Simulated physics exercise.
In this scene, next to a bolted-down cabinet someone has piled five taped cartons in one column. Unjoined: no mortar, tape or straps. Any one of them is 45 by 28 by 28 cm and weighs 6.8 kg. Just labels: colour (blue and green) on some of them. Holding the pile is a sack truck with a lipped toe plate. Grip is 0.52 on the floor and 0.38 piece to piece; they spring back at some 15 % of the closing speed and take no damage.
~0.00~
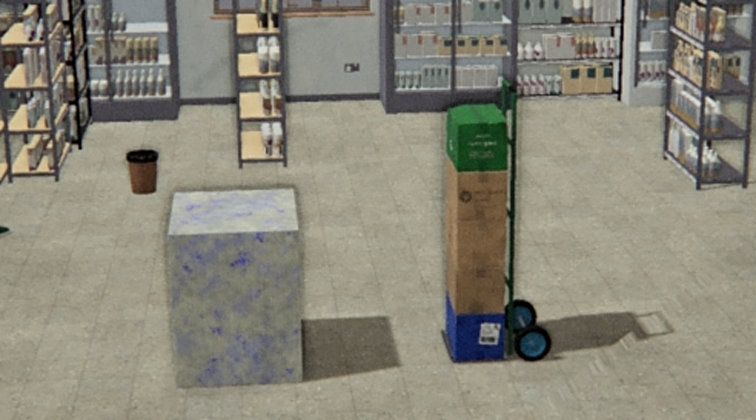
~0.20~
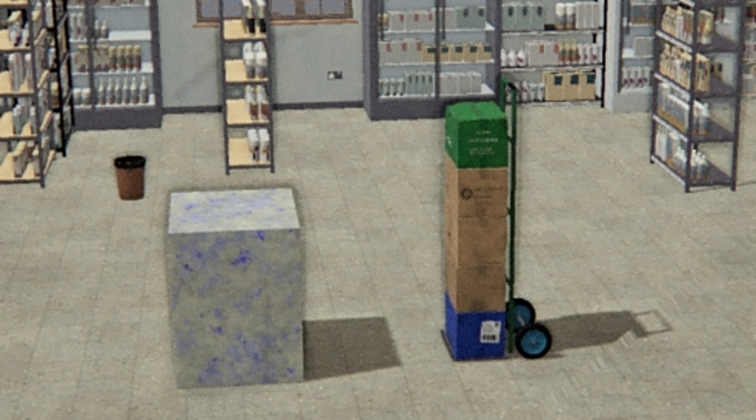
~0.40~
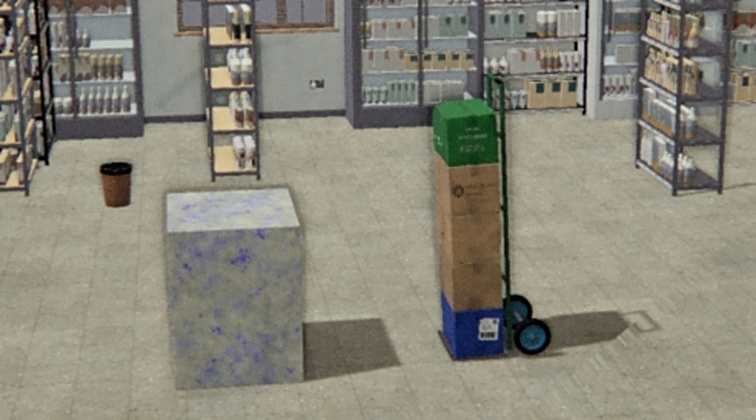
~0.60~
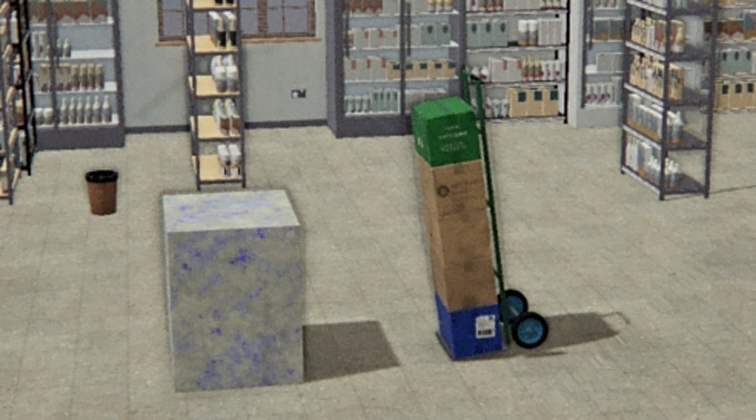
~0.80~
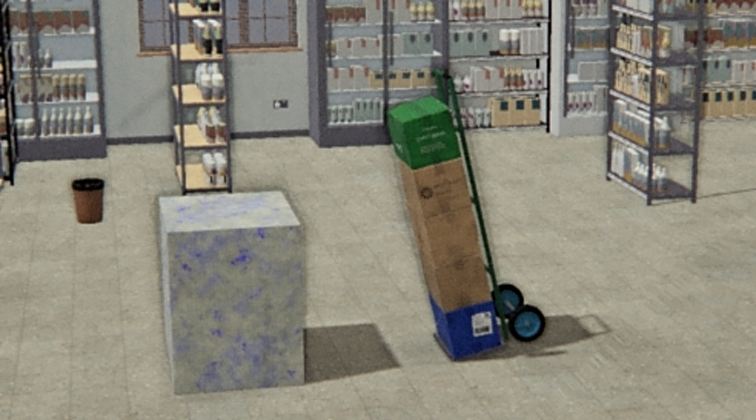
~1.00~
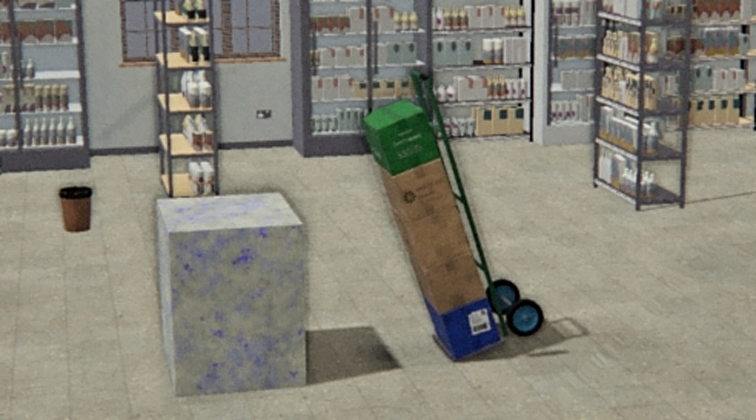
A green-framed sack truck with blue wheels, carrying a column of boxes, green on top, brown in the middle and blue at the bottom, stands right of centre in a shelved storeroom seen from slightly above. To its left are a blue-mottled grey block and a brown bin. Upright at first, truck and boxes lean steadily further left together while the camera moves gradually round them.
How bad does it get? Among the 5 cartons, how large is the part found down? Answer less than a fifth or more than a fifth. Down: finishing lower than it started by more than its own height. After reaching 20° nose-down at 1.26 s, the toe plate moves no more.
Under a fifth of them.
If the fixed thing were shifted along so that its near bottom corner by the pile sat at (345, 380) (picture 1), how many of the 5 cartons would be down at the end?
In that setup, 0.
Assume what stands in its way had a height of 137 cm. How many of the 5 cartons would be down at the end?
Result - 0.
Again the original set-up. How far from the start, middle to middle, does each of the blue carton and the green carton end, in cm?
Approx. distance from start in cm - blue 20, green 100.
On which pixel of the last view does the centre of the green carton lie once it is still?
Its centre ends up near pixel (303, 185) in the last picture.
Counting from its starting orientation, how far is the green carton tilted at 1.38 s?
I'd estimate close to 40°.
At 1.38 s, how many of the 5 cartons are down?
By then, 0.
After 1.18 s, none of the 5 cartons down, 5 disturbed; green carton 27° from how it stood; blue carton 27° from how it stood.
After 1.38 s, none of the 5 cartons down, 5 disturbed; blue carton 41° from how it stood; green carton 41° from how it stood, 22 cm lower.
In the end (2.3 s), none of the 5 cartons down, 5 disturbed; blue carton 51° from how it stood; green carton 50° from how it stood, 26 cm lower. That is 0 per cent. From the last view, middles, blue carton near (444, 314), green carton near (303, 185).
